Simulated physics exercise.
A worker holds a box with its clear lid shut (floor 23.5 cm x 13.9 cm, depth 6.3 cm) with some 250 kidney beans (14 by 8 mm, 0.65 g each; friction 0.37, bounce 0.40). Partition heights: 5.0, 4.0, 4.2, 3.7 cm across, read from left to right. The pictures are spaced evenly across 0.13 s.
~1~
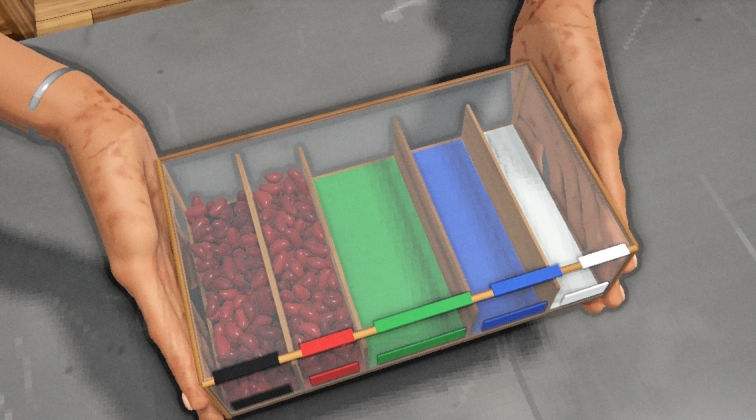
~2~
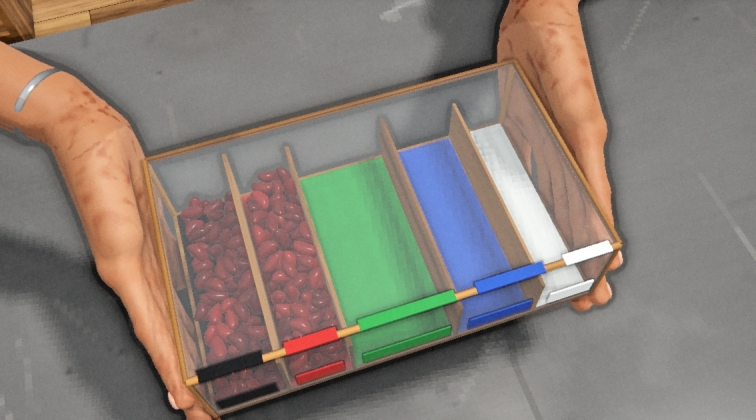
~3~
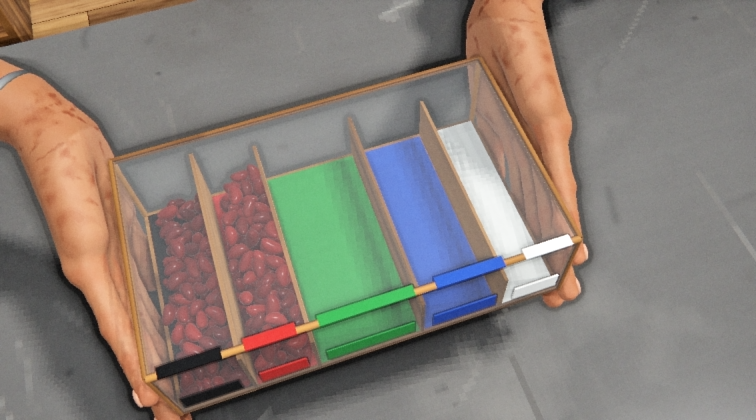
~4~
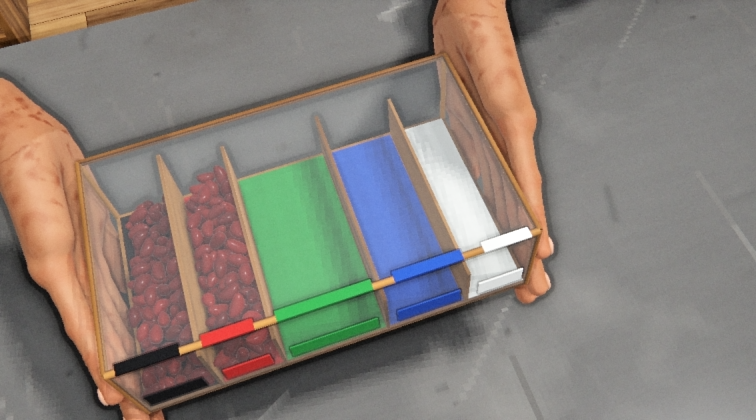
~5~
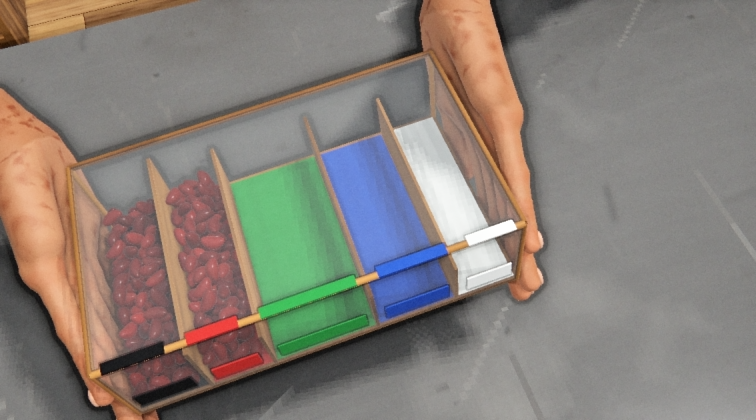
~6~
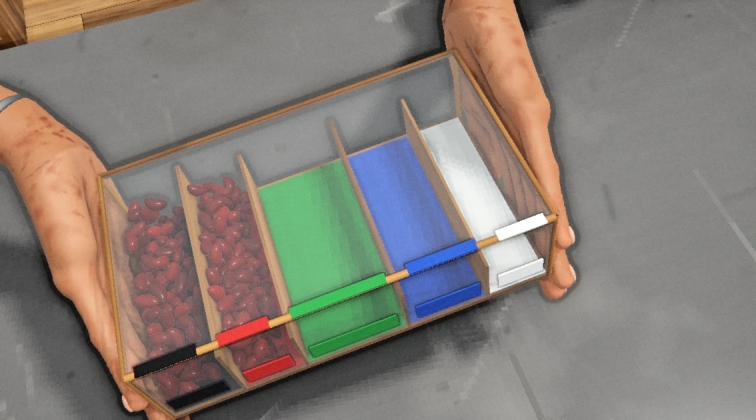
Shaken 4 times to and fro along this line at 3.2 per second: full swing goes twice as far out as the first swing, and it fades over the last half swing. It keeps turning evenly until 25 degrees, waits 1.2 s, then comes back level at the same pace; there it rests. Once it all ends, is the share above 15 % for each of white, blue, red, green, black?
Result: My guess for white compartment: It misses the cut; my guess for blue compartment: It misses the cut; my guess for red compartment: It makes the cut; my guess for green compartment: It misses the cut; my guess for black compartment: It makes the cut.
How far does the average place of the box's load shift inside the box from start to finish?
Displacement: Some 2.5 cm.
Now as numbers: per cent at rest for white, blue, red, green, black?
Final shares - white: 0 %, blue: 0 %, red: 35 %, green: 10 %, black: 55 %.
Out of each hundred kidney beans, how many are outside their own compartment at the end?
20 %, roughly.
Then, 0.57 s after the last picture, tilt 25 degrees; red 50 %, green 5 %, black 50 %; middle of all pieces near (120, 265).
Then, 1.05 s after the last picture, tilt 25 degrees; red 35 %, green 10 %, black 55 %; middle of all pieces near (353, 282).
Then, 1.49 s after the last picture, tilt 24 degrees; red 35 %, green 10 %, black 55 %; middle of all pieces near (278, 277).
Then, 1.91 s after the last picture, tilt 0 degrees; red 35 %, green 10 %, black 55 %; middle of all pieces near (256, 252).
In the end, white 0 %, blue 0 %, red 35 %, green 10 %, black 55 %.
